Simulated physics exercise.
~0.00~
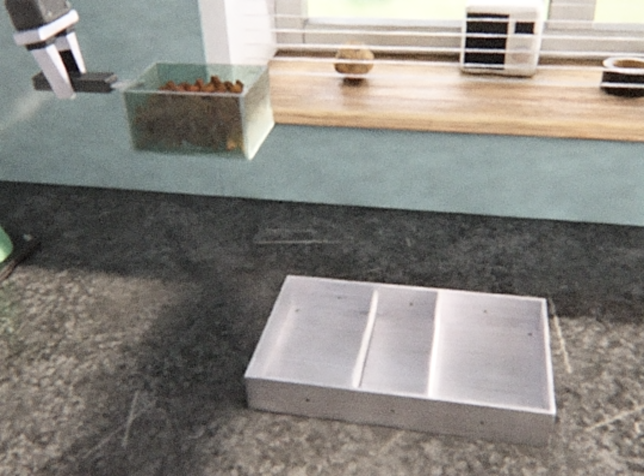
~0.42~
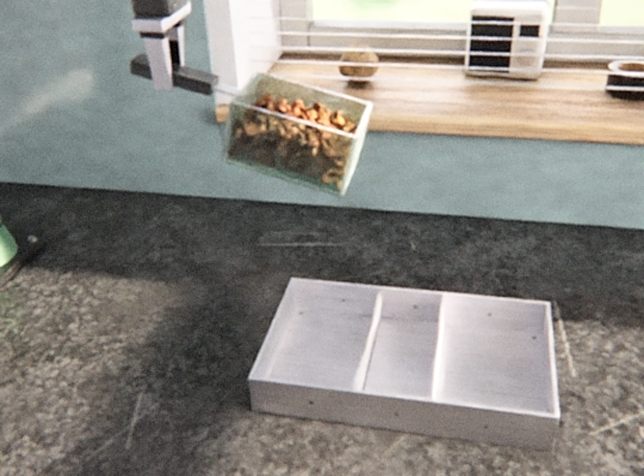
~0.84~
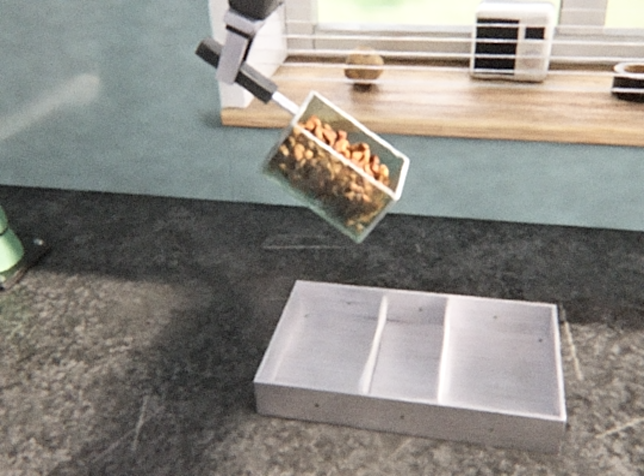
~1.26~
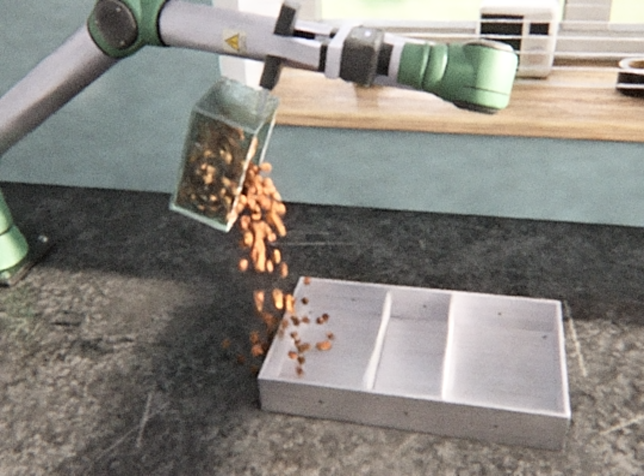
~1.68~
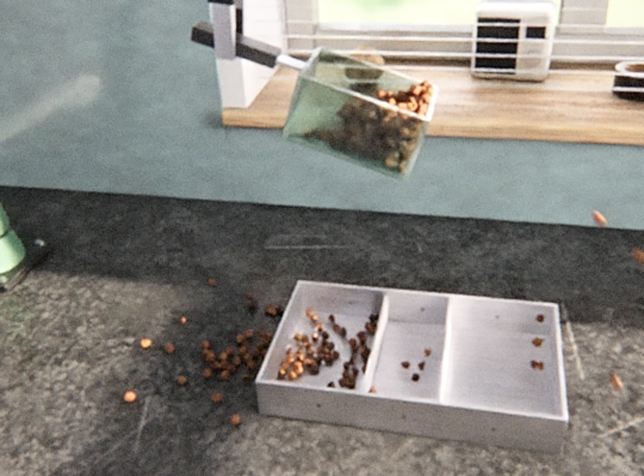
A clear box of brown pellets, held by a robot arm, moved right over a divided tray, tipped steeply and spilled some out, then swung back more level, still partly full, leaving pellets scattered in the tray, mostly its left section, and on the tabletop.
